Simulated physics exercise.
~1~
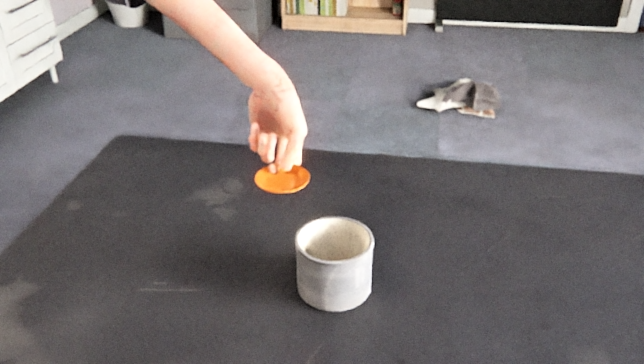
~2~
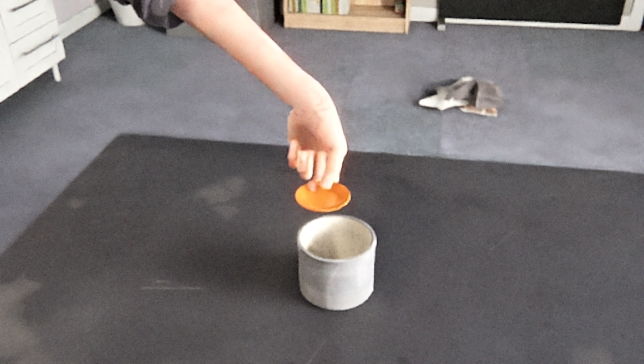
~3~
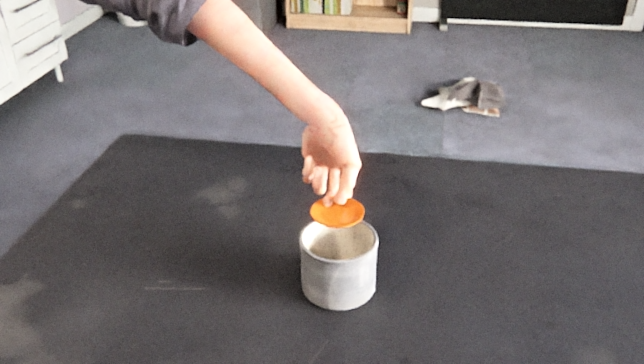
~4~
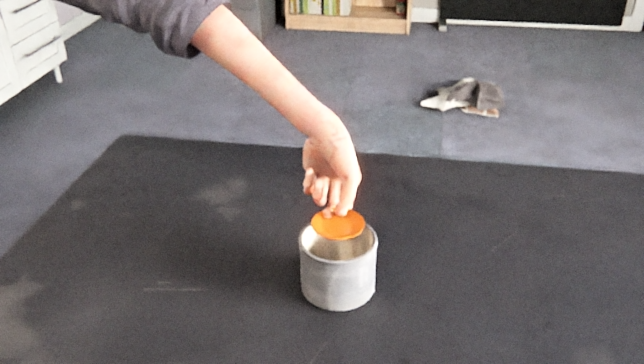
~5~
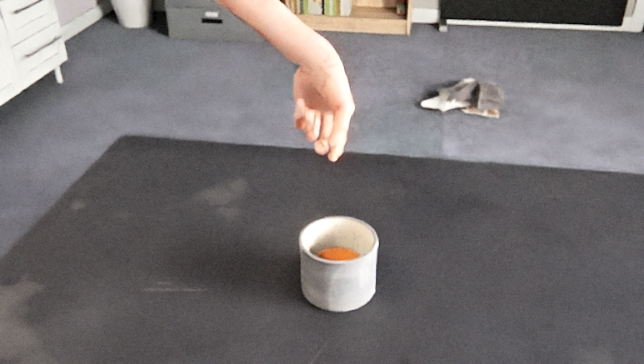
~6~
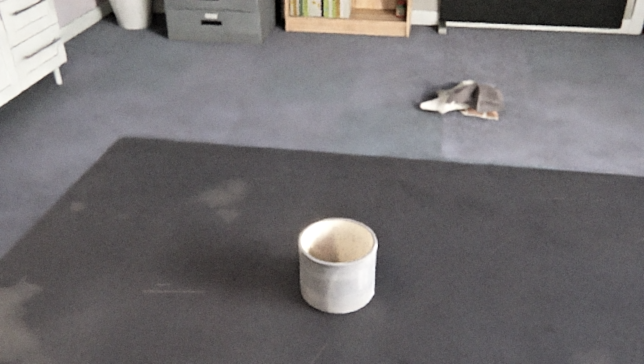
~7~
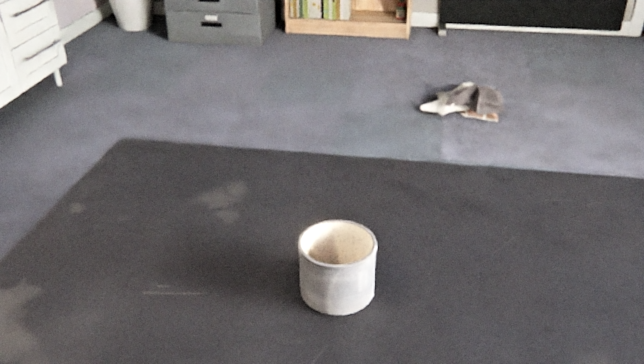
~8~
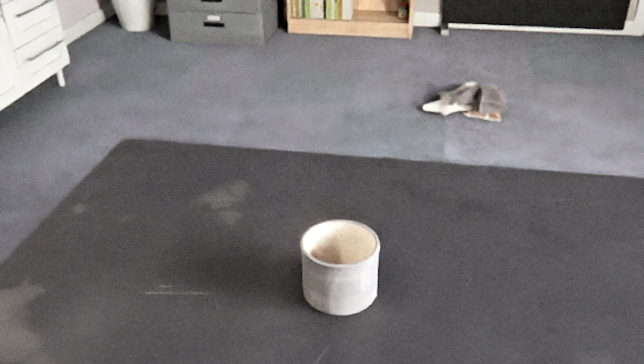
A hand lowers an orange plate over a pale cup and drops it inside.
